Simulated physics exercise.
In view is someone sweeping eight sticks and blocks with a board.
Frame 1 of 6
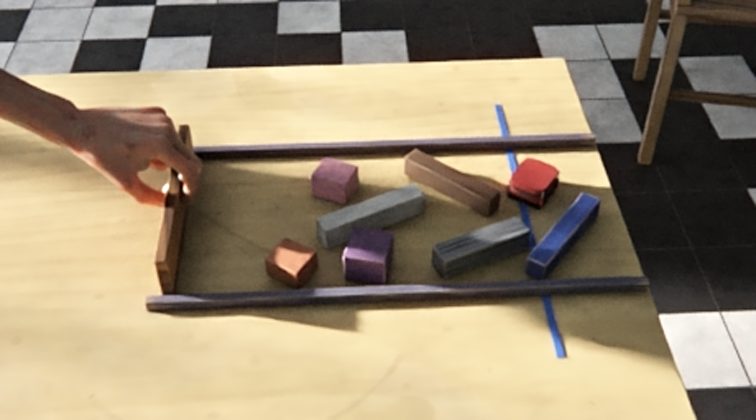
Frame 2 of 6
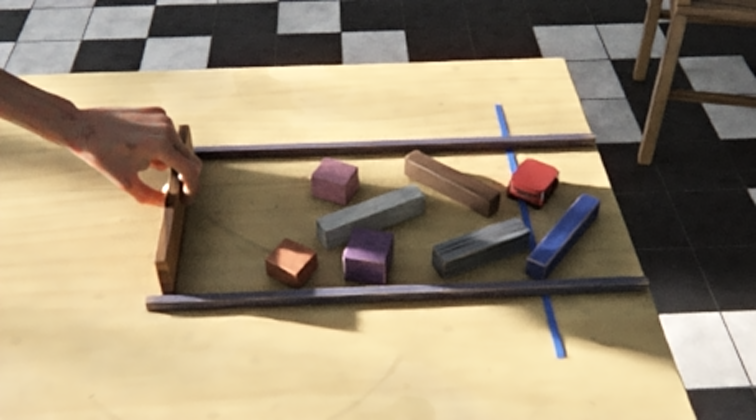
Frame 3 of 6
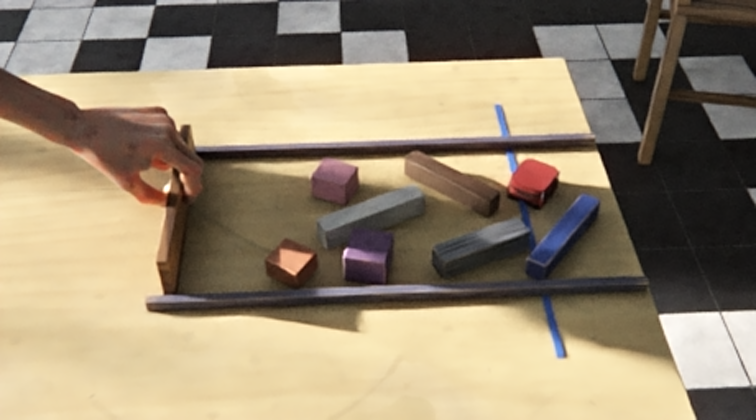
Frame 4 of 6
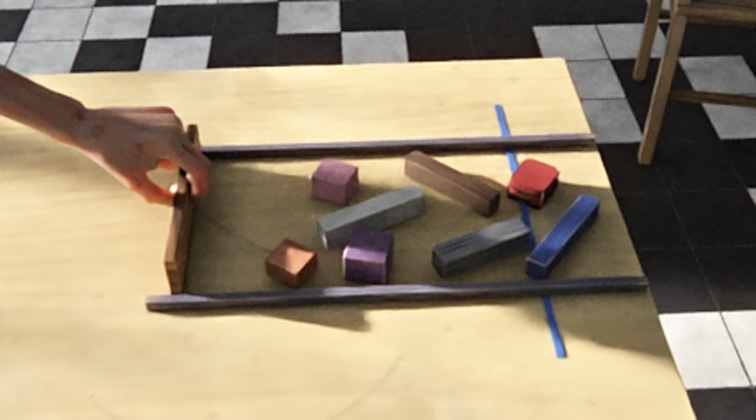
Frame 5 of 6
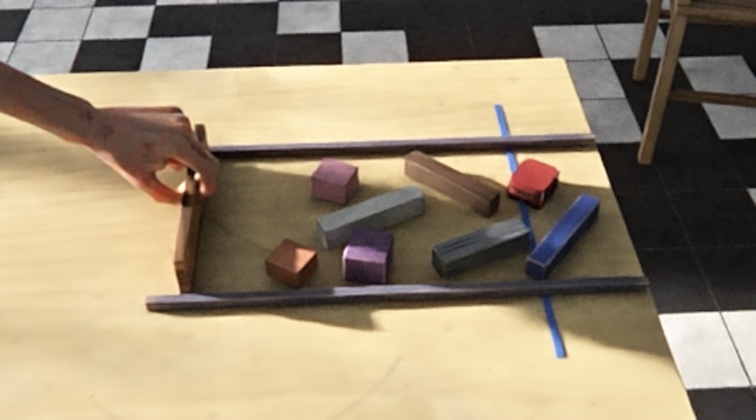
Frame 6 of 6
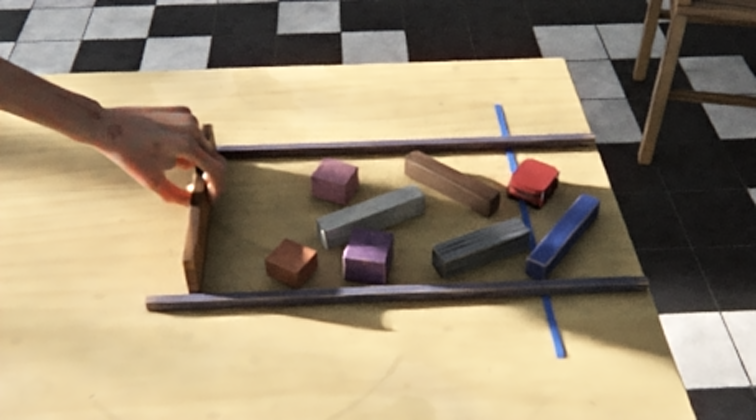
A hand at the left slides an upright wooden board a short way to the right between two dark rails on a pale wooden table, seen from above at an angle over a black-and-white checkered floor. Orange, pink and purple blocks and a light grey bar lie nearest the board, with brown, dark grey, red and blue pieces farther right near blue tape. The pieces and camera stay still.
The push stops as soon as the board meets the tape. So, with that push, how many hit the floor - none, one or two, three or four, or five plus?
I'd say one or two.
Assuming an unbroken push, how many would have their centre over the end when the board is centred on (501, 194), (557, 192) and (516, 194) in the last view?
The counts would come out as 1, 3 and 2.
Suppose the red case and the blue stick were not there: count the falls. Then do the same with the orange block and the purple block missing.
Result, first then second: 0, 1.
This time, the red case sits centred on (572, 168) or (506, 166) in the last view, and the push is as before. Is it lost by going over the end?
Goes off the edge; stays put.
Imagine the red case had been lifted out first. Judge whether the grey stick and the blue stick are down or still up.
Looking at each, the grey stick holds its spot and the blue stick drops away.
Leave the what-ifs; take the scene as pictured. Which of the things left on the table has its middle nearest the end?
The one out in front is the grey stick.
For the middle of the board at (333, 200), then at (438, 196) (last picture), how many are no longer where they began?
By then 4, and later 8.
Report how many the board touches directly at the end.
4.
Soon after, none off yet; blue stick at rest near (563, 236); red case at rest near (533, 184); grey stick at rest near (481, 247).
At rest, the number that fall off is one or two; fallen, red case and blue stick.
